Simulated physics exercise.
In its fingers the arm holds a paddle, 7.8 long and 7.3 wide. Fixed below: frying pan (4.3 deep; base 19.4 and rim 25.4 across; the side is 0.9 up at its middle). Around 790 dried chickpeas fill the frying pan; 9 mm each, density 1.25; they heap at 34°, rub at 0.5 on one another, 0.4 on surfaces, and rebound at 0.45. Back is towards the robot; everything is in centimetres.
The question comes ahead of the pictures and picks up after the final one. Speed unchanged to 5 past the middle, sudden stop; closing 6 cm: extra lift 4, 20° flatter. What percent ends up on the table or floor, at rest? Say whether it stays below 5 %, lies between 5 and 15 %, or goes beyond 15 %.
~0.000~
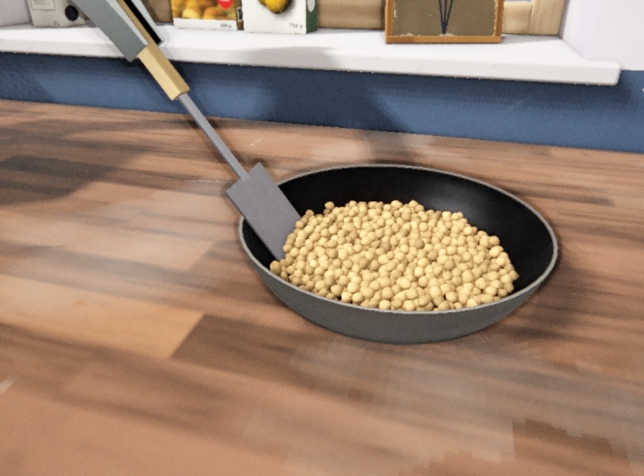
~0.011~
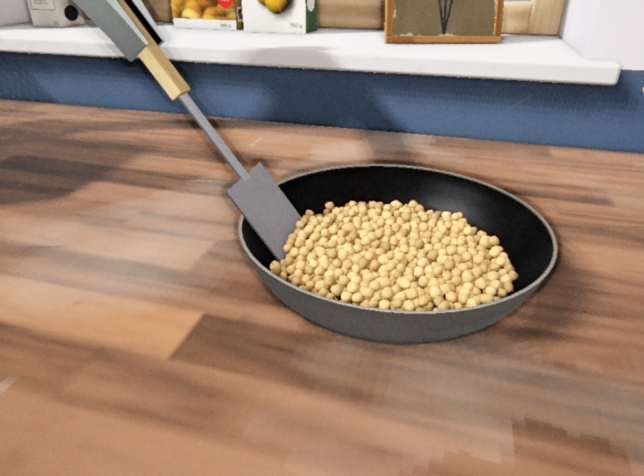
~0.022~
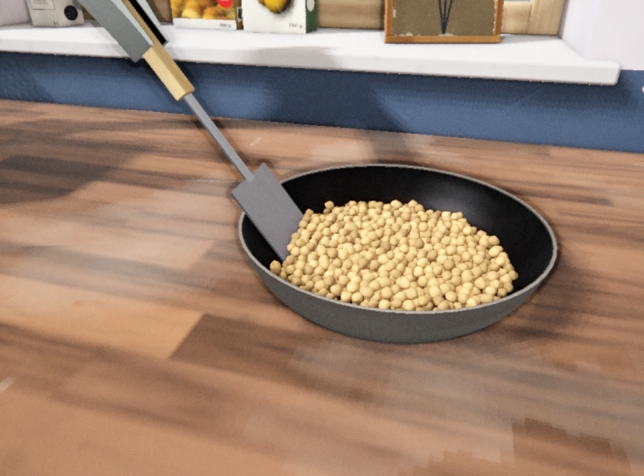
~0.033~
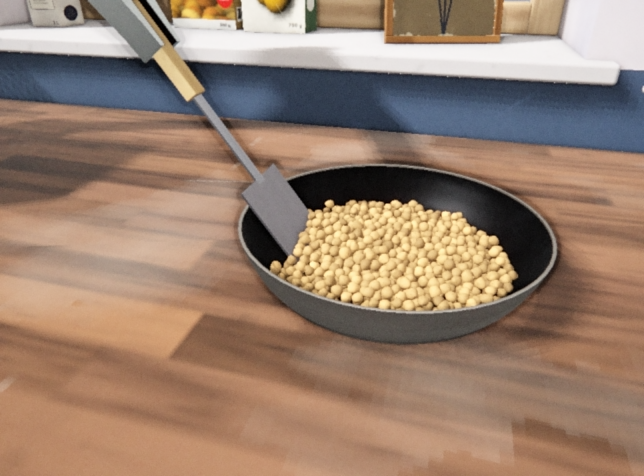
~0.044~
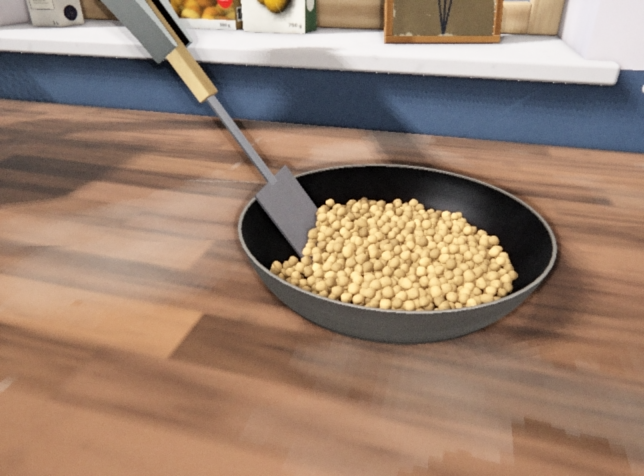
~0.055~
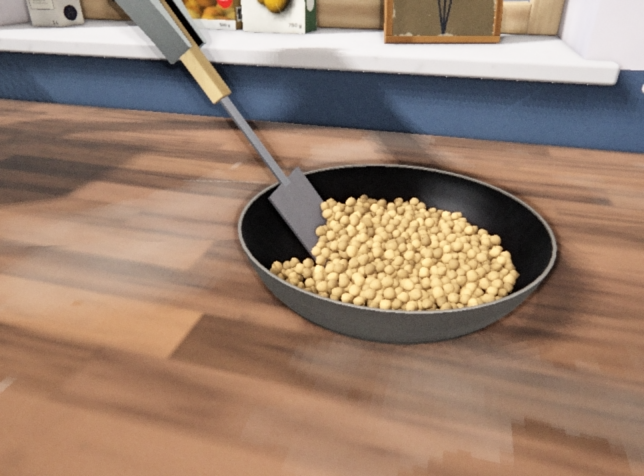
It lies between 5 and 15 %.
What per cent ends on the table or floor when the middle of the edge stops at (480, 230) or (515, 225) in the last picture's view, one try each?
The two tries give near 15 and near 20 in a hundred.
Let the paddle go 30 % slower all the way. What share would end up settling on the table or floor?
I'd say close to 0 per cent.
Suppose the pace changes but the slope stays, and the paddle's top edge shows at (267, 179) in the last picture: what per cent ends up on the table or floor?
Near 0 in a hundred.
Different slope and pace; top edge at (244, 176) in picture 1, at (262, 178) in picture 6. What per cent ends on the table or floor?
0 per cent.
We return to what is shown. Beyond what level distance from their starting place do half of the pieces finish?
I'd put it at close to 2 centimetres.
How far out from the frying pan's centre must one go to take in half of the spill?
Roughly 42 centimetres.
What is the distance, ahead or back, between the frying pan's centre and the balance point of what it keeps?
3.0 cm ahead.
By 0.08 s, sloping 53°, highest piece 7 above the table; 793 in the frying pan.
By 0.11 s, sloping 46°, highest piece 9 above the table; 793 in the frying pan.
By 0.32 s, sloping 33°, highest piece 6 above the table; 717 in the frying pan, 76 on the table or floor.
By 1.37 s, sloping 33°, highest piece 3 above the table; 717 in the frying pan, 76 on the table or floor.
Final count, 717 in the frying pan, 76 on the table or floor. That is 10 % on the table or floor.
